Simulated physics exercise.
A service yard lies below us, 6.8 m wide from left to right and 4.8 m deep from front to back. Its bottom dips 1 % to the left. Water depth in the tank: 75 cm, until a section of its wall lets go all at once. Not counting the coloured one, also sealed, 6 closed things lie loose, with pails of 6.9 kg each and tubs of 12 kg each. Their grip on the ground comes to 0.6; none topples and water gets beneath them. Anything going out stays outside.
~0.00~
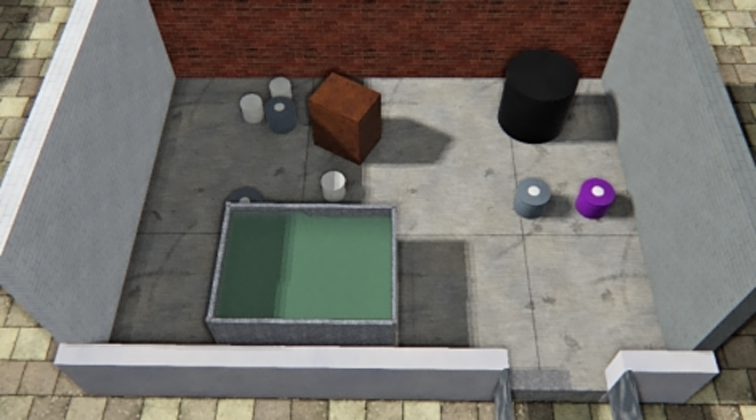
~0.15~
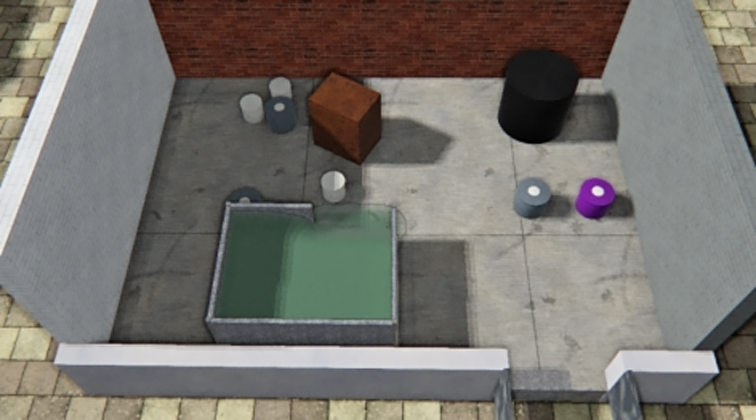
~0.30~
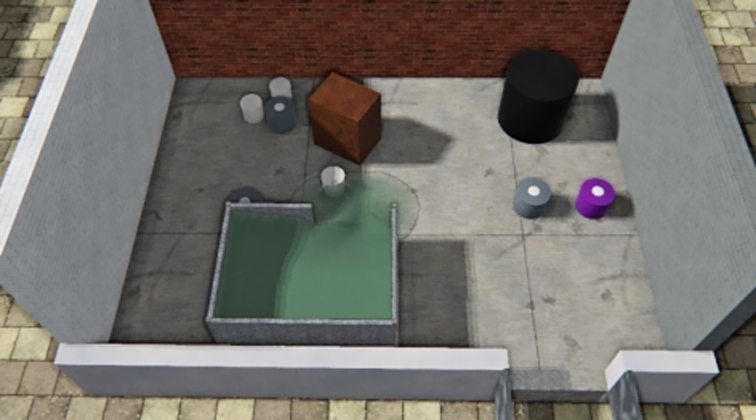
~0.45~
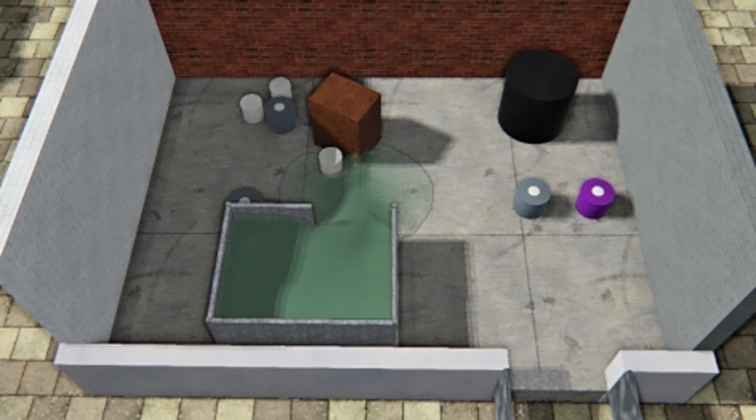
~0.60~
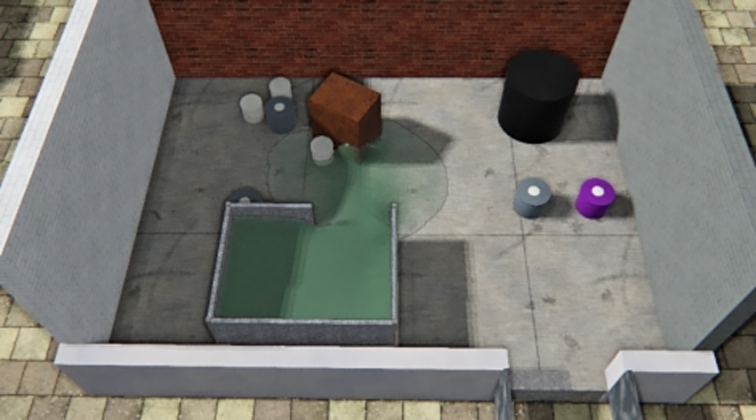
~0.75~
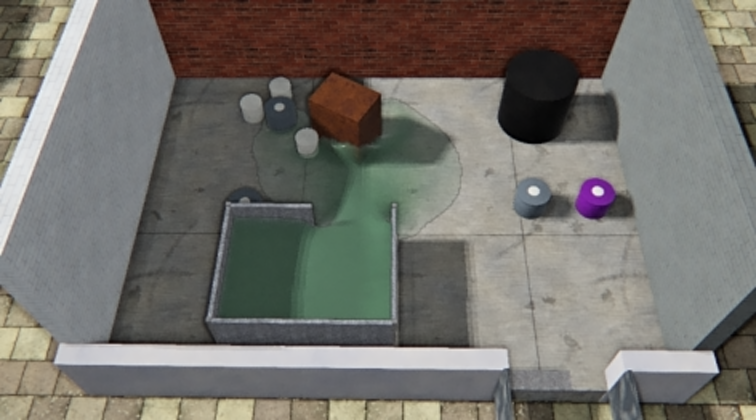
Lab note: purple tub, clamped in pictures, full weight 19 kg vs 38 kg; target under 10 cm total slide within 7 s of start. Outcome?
Looks to me like only the heftier choice suffices.
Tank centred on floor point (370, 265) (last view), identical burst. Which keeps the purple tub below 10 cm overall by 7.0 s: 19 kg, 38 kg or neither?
Then only the larger load is enough.
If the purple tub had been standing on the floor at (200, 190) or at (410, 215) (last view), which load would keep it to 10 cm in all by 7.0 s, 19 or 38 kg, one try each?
Heavy one only, then no option.
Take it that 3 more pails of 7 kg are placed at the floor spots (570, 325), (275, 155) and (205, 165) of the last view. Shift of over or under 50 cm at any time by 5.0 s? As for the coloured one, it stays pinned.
Within it, beyond it, beyond it.
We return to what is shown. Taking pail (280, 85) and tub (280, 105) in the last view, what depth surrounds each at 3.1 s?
Roughly 11 and 9 cm.
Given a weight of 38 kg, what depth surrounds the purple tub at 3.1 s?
About 3 cm.
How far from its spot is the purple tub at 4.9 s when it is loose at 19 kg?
About 30 cm.
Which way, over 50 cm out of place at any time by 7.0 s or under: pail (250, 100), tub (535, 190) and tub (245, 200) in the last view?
Taking them in order: Beyond the mark, beyond the mark, within the mark.
After 1.4 s the purple tub would be 0 cm from its start with 19 kg and 0 cm from its start with 38 kg; 0 cm of water round it then.
After 3.1 s the purple tub would be 0 cm from its start with 19 kg and 0 cm from its start with 38 kg; 3 cm of water round it then.
After 4.9 s the purple tub would be 34 cm from its start with 19 kg and 0 cm from its start with 38 kg; 7 cm of water round it then.
After 7.0 s the purple tub would be 34 cm from its start with 19 kg and 0 cm from its start with 38 kg; 4 cm of water round it then.
